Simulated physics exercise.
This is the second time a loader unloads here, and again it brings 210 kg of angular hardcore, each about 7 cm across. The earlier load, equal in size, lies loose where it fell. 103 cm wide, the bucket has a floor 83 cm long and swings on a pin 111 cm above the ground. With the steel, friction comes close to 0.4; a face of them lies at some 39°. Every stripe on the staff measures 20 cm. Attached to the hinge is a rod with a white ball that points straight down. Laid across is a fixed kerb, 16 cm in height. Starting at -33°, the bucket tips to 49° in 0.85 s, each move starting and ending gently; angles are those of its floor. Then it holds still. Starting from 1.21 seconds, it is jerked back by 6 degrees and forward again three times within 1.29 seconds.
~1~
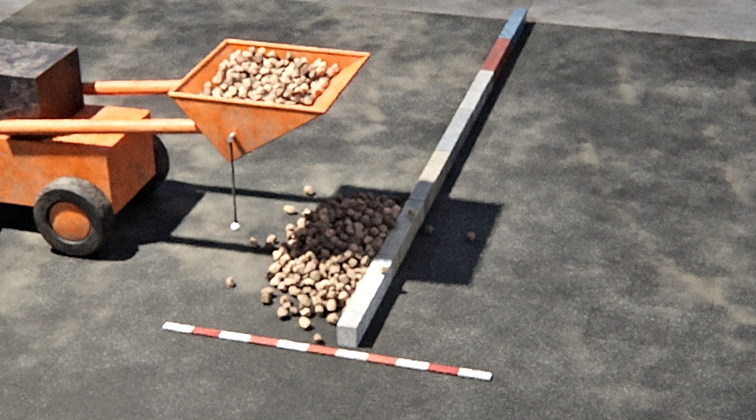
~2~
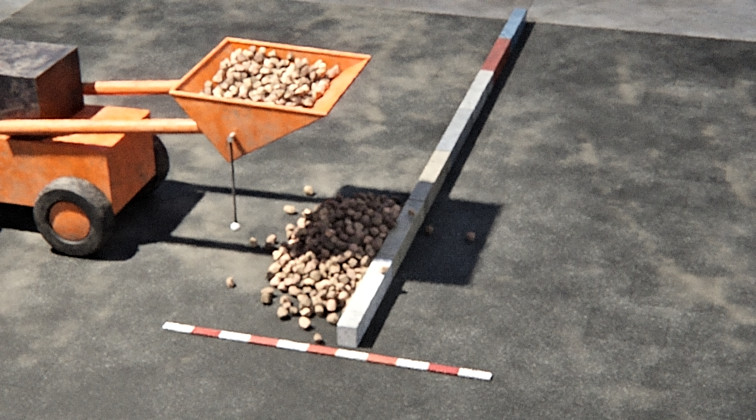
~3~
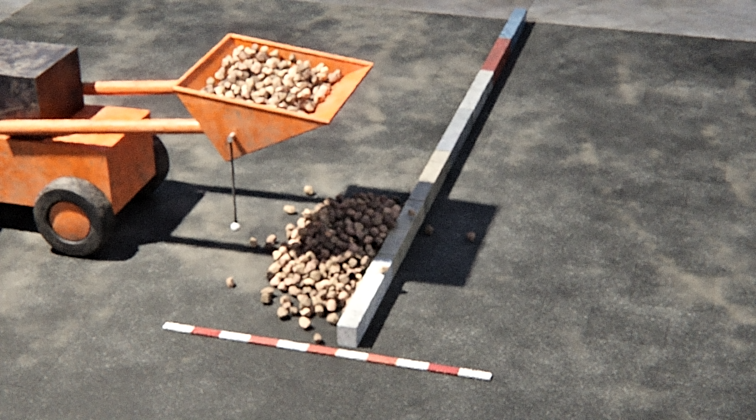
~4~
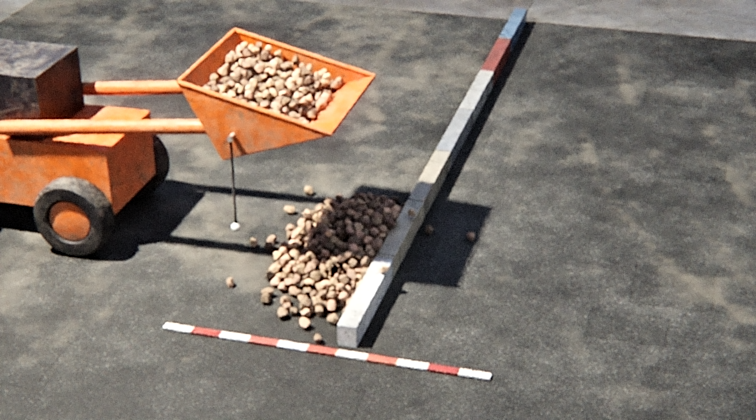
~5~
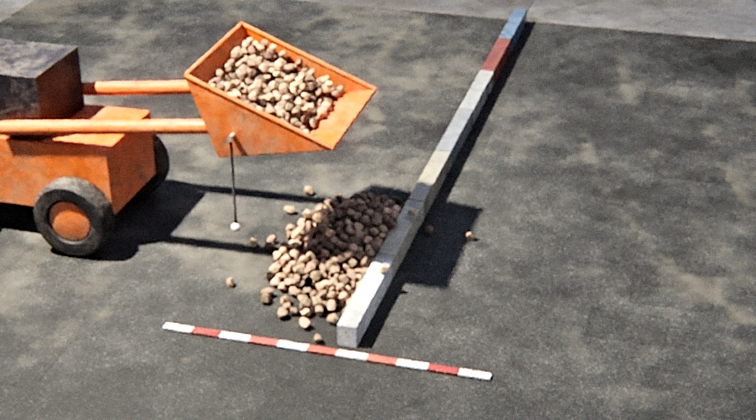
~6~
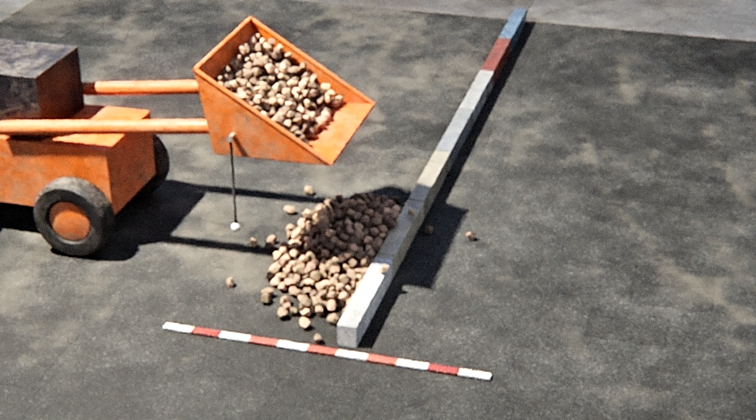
On a patch of dark, sunlit asphalt, a fixed camera looks down at an angle from above. An orange loader with black wheels stands at the left, its raised bucket full of brownish stones above a loose pile against a long kerb, with a red-and-white staff in front. The bucket slowly tilts forward, its back edge rising and front lip lowering, while its stones stay inside.
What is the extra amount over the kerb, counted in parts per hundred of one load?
Close to 11 parts in a hundred.
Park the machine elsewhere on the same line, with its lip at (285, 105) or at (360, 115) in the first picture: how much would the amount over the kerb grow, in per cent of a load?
Near 0 in a hundred, then near 40 in a hundred.
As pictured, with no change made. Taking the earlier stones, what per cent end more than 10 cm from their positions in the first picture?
Roughly 0 percent.
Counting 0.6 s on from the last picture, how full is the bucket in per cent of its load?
Roughly 70 per cent remains inside.
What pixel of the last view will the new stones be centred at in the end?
(352, 234).
Then, 0.3 s after the last picture the floor is at 36°; in per cent of one load, 100 in the bucket, 100 on this side of the kerb; the foremost stones are at (408, 230).
Then, 0.6 s after the last picture the floor is at 49°; in per cent of one load, 71 in the bucket, 129 on this side of the kerb; the foremost stones are at (408, 230).
Then, 2.6 s after the last picture the floor is at 49°; in per cent of one load, 0 in the bucket, 189 on this side of the kerb, 11 over the kerb; the foremost stones are at (468, 273).
Then, 5.0 s after the last picture the floor is at 49°; in per cent of one load, 0 in the bucket, 189 on this side of the kerb, 11 over the kerb; the foremost stones are at (468, 273). Net gain over the kerb, 11.
